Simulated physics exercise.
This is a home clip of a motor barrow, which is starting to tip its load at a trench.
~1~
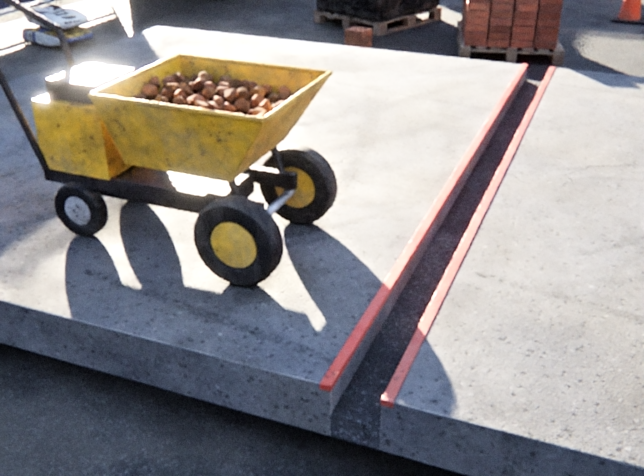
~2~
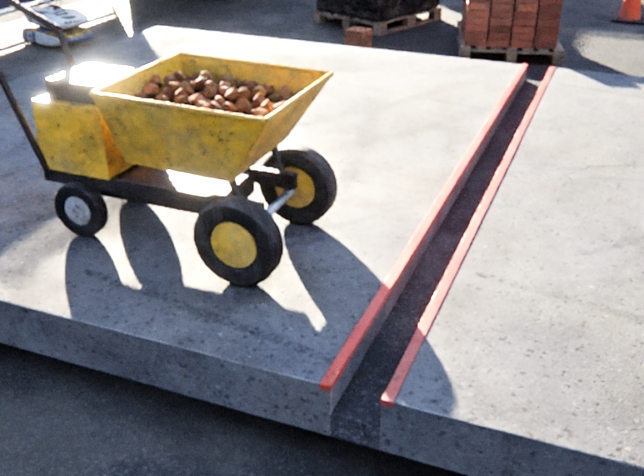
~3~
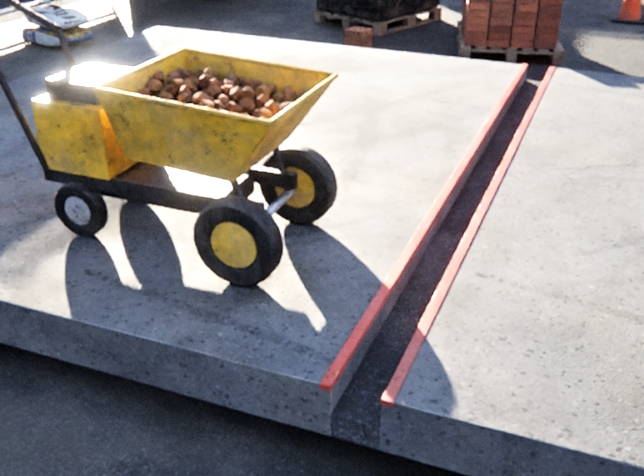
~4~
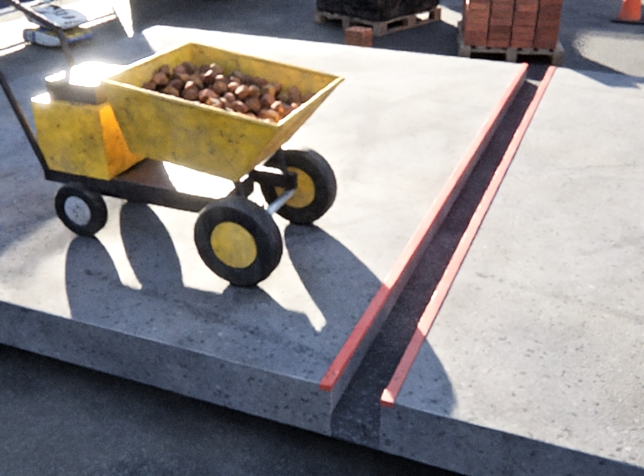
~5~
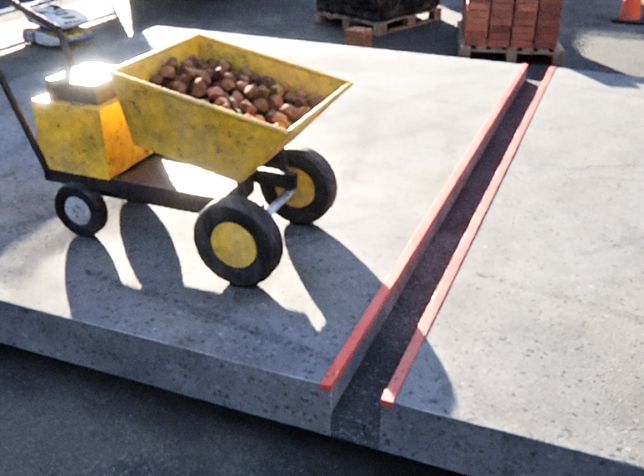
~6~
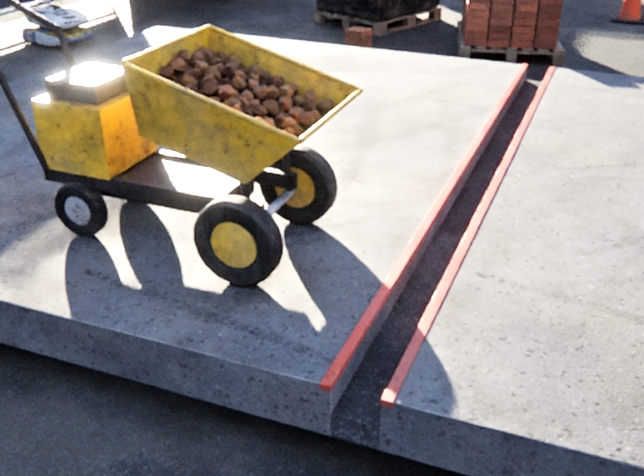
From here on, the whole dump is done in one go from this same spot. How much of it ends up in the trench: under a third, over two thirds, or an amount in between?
Reaches a third, stays within two thirds.
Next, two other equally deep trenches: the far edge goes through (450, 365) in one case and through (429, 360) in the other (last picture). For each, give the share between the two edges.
In turn 80 and 70 in a hundred.
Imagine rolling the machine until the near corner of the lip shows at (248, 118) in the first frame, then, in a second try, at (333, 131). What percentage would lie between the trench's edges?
50 % and 0 %.
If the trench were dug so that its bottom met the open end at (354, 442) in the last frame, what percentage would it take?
60 per cent, roughly.
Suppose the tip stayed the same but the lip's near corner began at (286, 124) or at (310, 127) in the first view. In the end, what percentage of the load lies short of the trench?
0 and 0 percent, in that order.
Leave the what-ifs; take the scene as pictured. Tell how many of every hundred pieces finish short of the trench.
About 5 per cent.
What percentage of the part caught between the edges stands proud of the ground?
Around 35 per cent.
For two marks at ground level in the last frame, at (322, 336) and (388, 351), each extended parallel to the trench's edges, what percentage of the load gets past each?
In order, some 90 % then some 50 %.
Soon after the last picture, skip tipped steeply; all in the skip.
A little later, skip tipped right over; about two thirds in the skip; a stray few short of the trench; about a quarter in or heaped over the trench; a small part beyond it; a stray few falling.
Later still, skip tipped right over; a small part in the skip; a stray few short of the trench; about half in or heaped over the trench; about a third beyond it.
At rest, skip tipped right over; a small part in the skip; a stray few short of the trench; about half in or heaped over the trench; about a third beyond it.
